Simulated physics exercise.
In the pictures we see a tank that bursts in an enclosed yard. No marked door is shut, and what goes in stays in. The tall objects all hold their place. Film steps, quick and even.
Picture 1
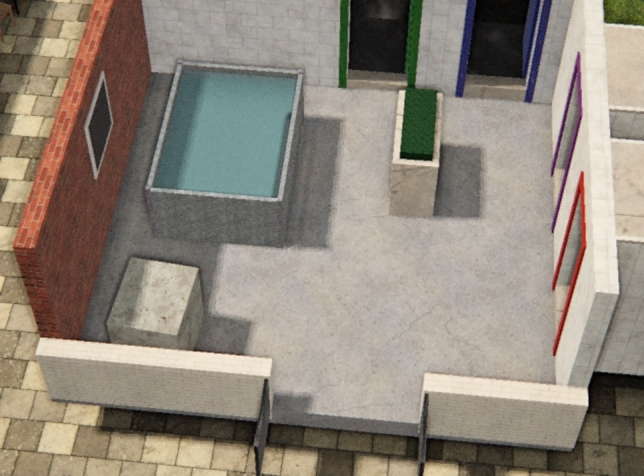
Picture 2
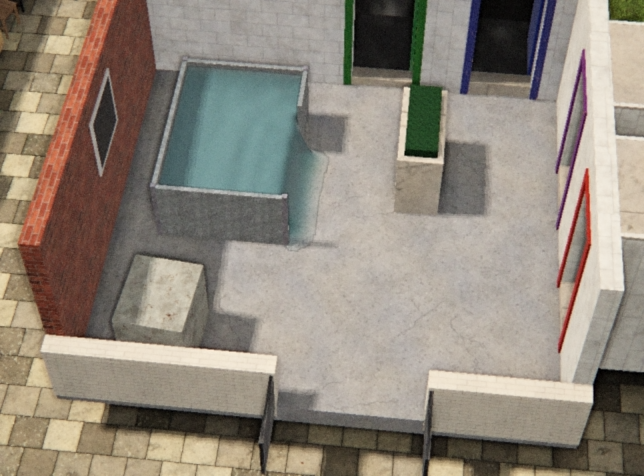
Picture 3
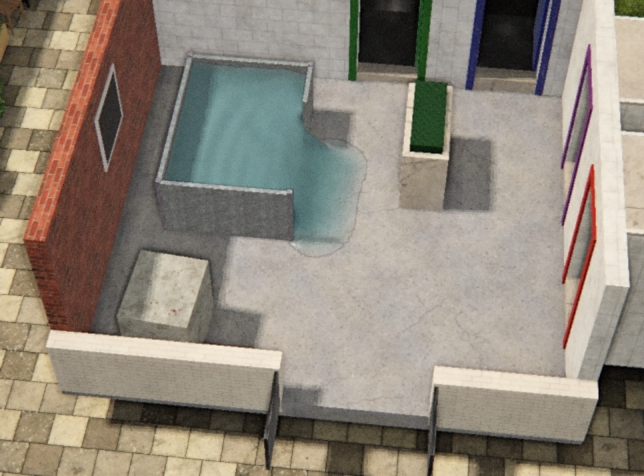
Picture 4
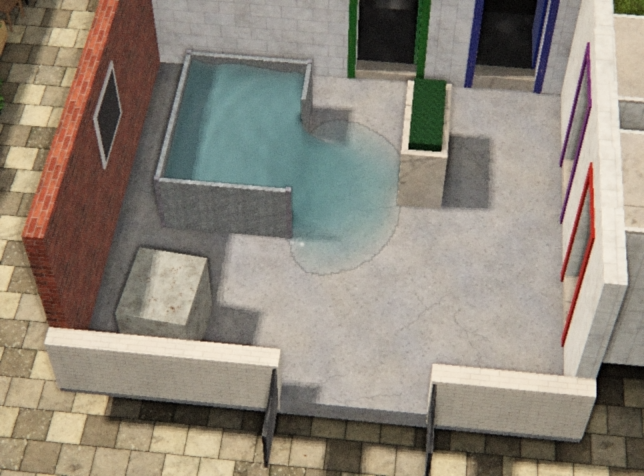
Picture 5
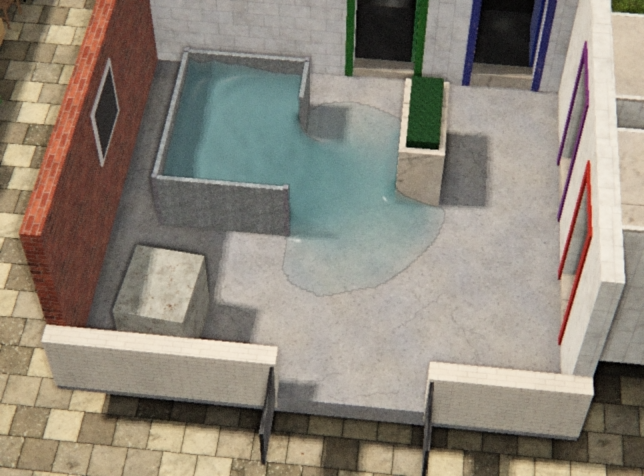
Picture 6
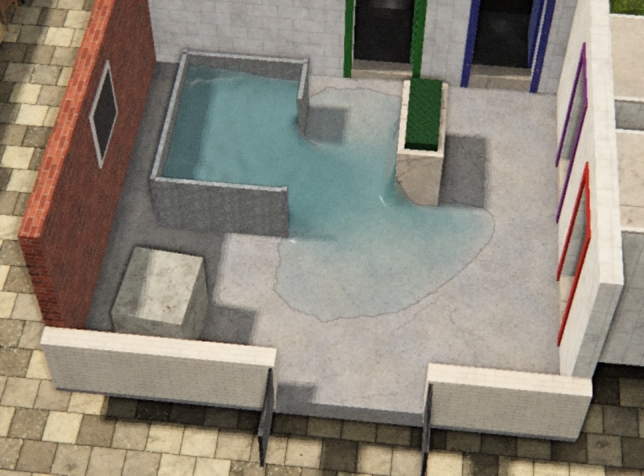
Water sits still in a raised gray tank inside a walled yard, then pours through a gap in the tank's right side. It fans out over the pale floor, reaches the planter topped with green, and spreads around its near side toward the right and the front of the yard.
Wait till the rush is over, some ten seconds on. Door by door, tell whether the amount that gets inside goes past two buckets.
Door by door: The purple door stays at two buckets or less, the red door goes past two buckets, the green door goes past two buckets, the blue door stays at two buckets or less.
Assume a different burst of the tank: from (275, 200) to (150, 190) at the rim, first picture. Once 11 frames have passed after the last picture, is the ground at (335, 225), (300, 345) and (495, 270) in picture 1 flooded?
Taken in turn they're unwetted, swamped and unwetted.
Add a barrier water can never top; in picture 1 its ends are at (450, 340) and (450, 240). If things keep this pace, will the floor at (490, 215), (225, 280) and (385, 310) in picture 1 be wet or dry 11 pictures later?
Point by point: First submerged, second not reached, third submerged.
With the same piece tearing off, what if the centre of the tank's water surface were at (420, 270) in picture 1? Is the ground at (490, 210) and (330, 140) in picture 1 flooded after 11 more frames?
The first spot is inundated and the second is left dry.
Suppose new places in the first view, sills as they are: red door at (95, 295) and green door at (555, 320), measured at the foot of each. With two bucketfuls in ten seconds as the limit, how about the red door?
Answer: Red door is not flooded.
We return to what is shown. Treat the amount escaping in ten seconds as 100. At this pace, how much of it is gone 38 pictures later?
Approximately 70 in a hundred, I think.
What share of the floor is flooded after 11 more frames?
That's roughly 60 per cent.
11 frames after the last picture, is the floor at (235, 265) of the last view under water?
My call: Spared.
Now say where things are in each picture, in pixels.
Still water in the water tank at (228, 132), in the first frame.
The front is at (290, 246), out from the gap at (291, 179), in the second frame.
The front is at (321, 251), out from the gap at (296, 177), in the third frame.
The front is at (393, 153), out from the gap at (295, 177), in the fourth frame.
Water pours out at (292, 176) and has run to (436, 225), in the fifth frame.
Water pours out at (291, 177) and has run to (488, 228), in the sixth frame.
A moment on, water covers 45 % of the floor; the purple door wet at the sill, nothing in, the red door under two buckets in, the green door under two buckets in, the blue door wet at the sill, nothing in.
Next, water covers 60 % of the floor; the purple door wet at the sill, nothing in, the red door over two buckets in, the green door far over two buckets in, the blue door wet at the sill, nothing in.
Then, water covers 65 % of the floor; the purple door wet at the sill, nothing in, the red door far over two buckets in, the green door far over two buckets in, the blue door wet at the sill, nothing in.
Later, water covers 85 % of the floor; the purple door wet at the sill, nothing in, the red door far over two buckets in, the green door far over two buckets in, the blue door wet at the sill, nothing in.
In the end, water covers 100 % of the floor; the purple door wet at the sill, nothing in, the red door far over two buckets in, the green door far over two buckets in, the blue door wet at the sill, nothing in.
